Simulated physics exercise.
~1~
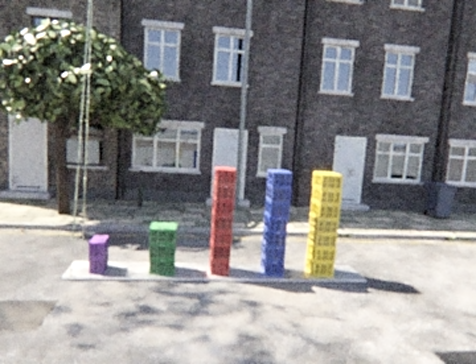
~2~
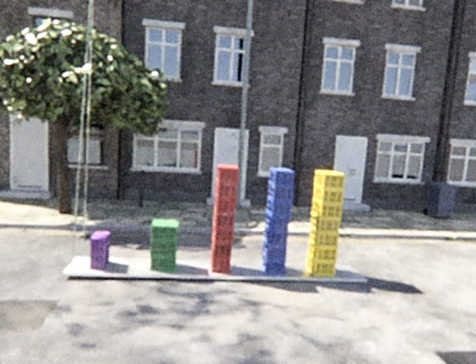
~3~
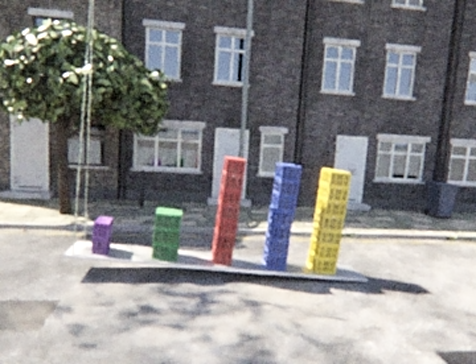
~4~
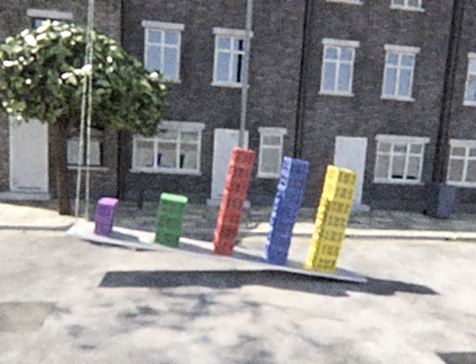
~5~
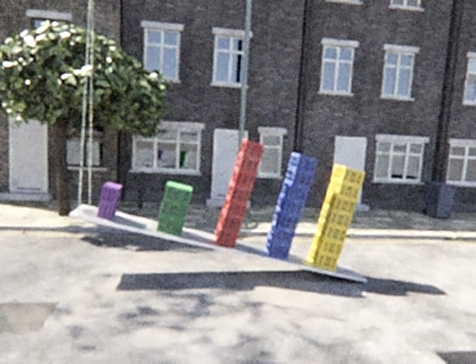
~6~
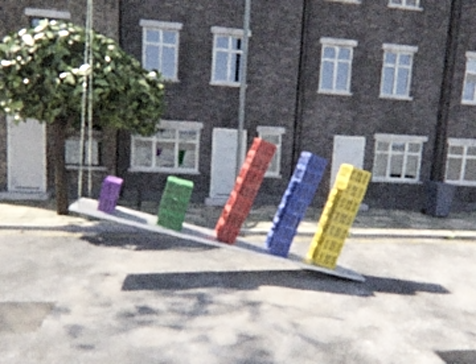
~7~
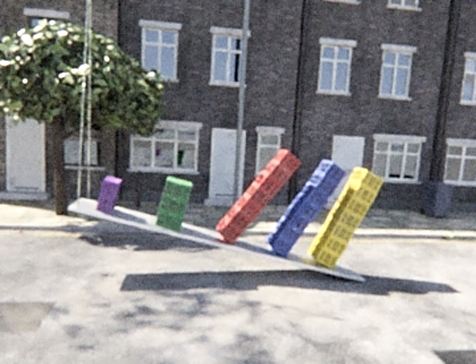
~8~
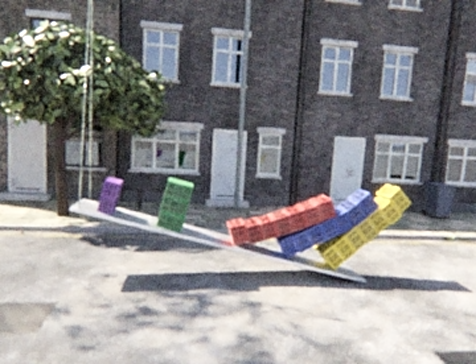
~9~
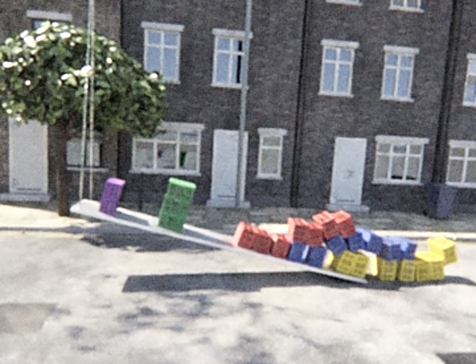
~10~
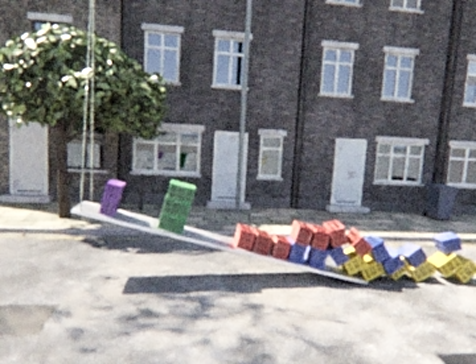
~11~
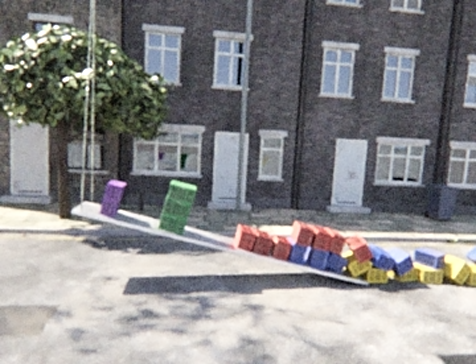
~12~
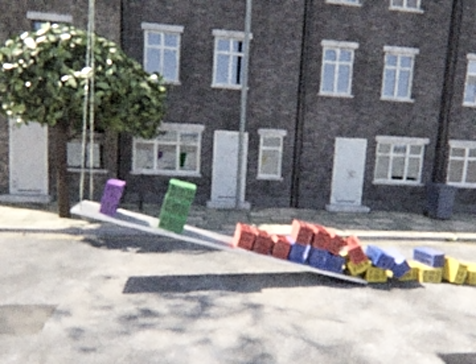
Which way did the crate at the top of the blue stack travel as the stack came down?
It moved to the right, falling toward the lower end of the board.
